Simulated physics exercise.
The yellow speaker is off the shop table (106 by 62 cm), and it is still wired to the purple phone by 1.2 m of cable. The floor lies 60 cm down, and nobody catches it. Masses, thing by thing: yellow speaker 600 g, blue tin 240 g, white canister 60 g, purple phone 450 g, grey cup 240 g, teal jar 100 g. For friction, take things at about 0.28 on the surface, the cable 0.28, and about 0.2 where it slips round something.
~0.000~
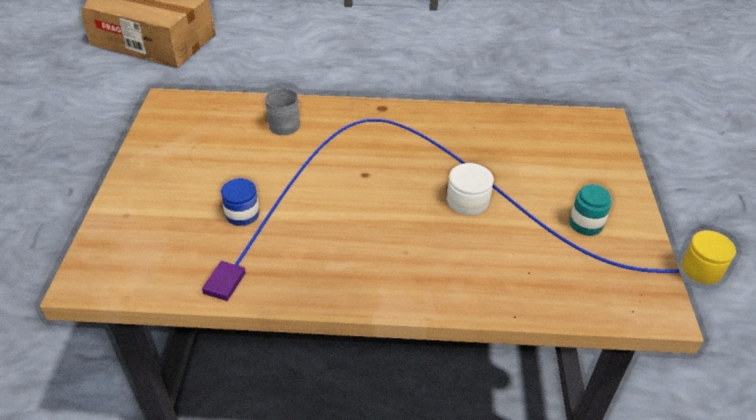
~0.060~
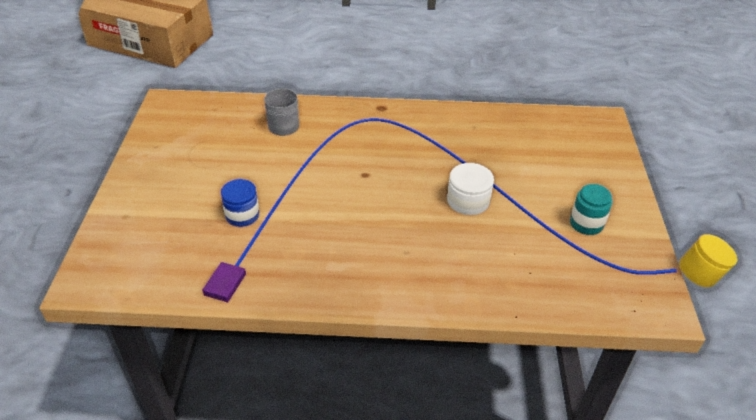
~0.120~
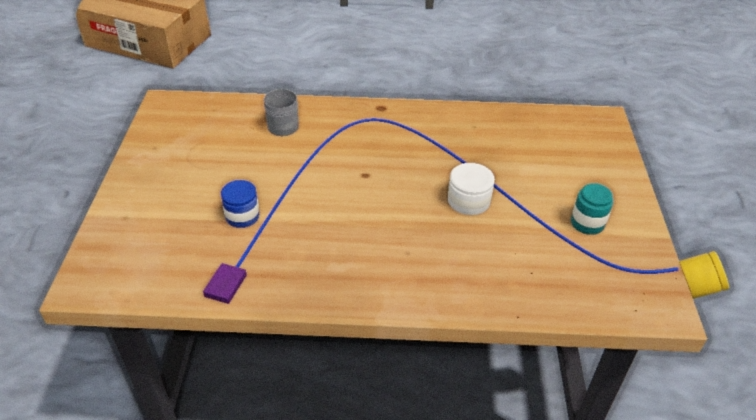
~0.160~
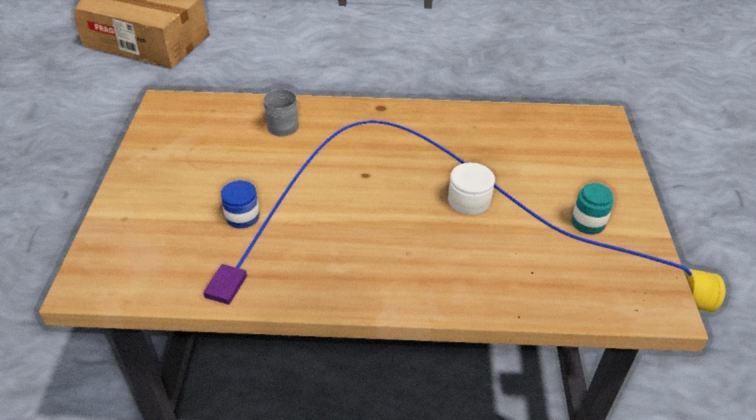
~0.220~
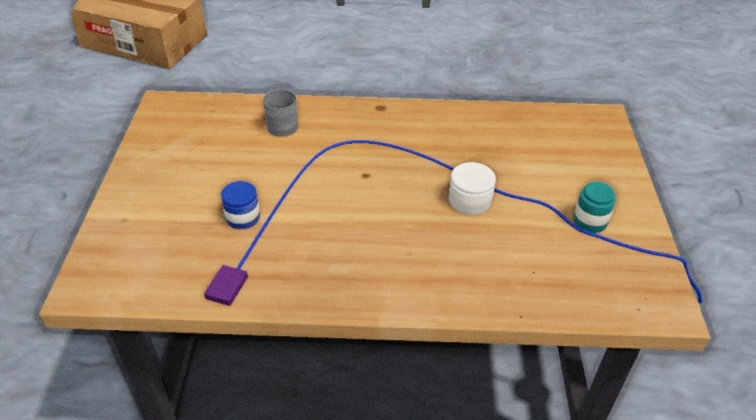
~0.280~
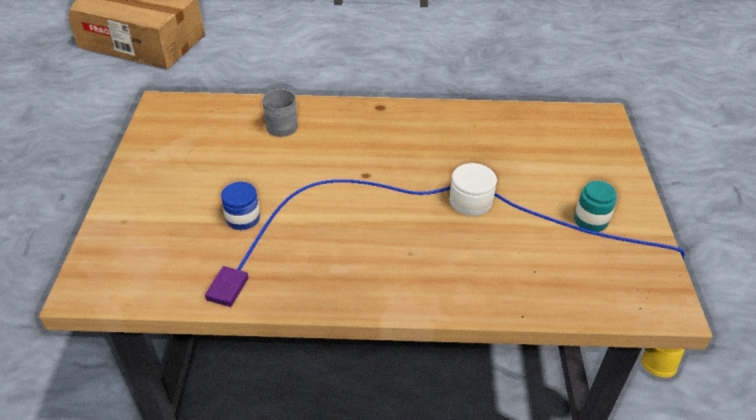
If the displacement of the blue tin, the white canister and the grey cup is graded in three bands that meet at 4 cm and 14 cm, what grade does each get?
Grades: The blue tin gets the bottom grade; the white canister gets the top grade; the grey cup gets the bottom grade.
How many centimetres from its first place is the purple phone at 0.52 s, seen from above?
12 cm.
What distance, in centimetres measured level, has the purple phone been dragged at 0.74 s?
Shift measured from above: Near 20 cm.
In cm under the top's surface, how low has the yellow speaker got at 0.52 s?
I'd say close to 55 centimetres below.
By 0.5 s, the cable's tail end at (296, 297); white canister on its side, 51 cm off its start, purple phone 11 cm off its start, yellow speaker over the edge.
By 0.7 s, the cable's tail end at (331, 277); white canister over the edge, purple phone 21 cm off its start, yellow speaker over the edge.
By 1.0 s, the cable's tail end at (334, 277); white canister over the edge, purple phone 21 cm off its start at (355, 269), yellow speaker over the edge.
By 1.2 s, the cable's tail end at (334, 277); white canister over the edge, purple phone 21 cm off its start, yellow speaker over the edge.
By 2.4 s, the cable's tail end at (334, 277); white canister over the edge, blue tin 0 cm off its start at (238, 193), grey cup 0 cm off its start at (279, 99), purple phone 21 cm off its start at (355, 269).
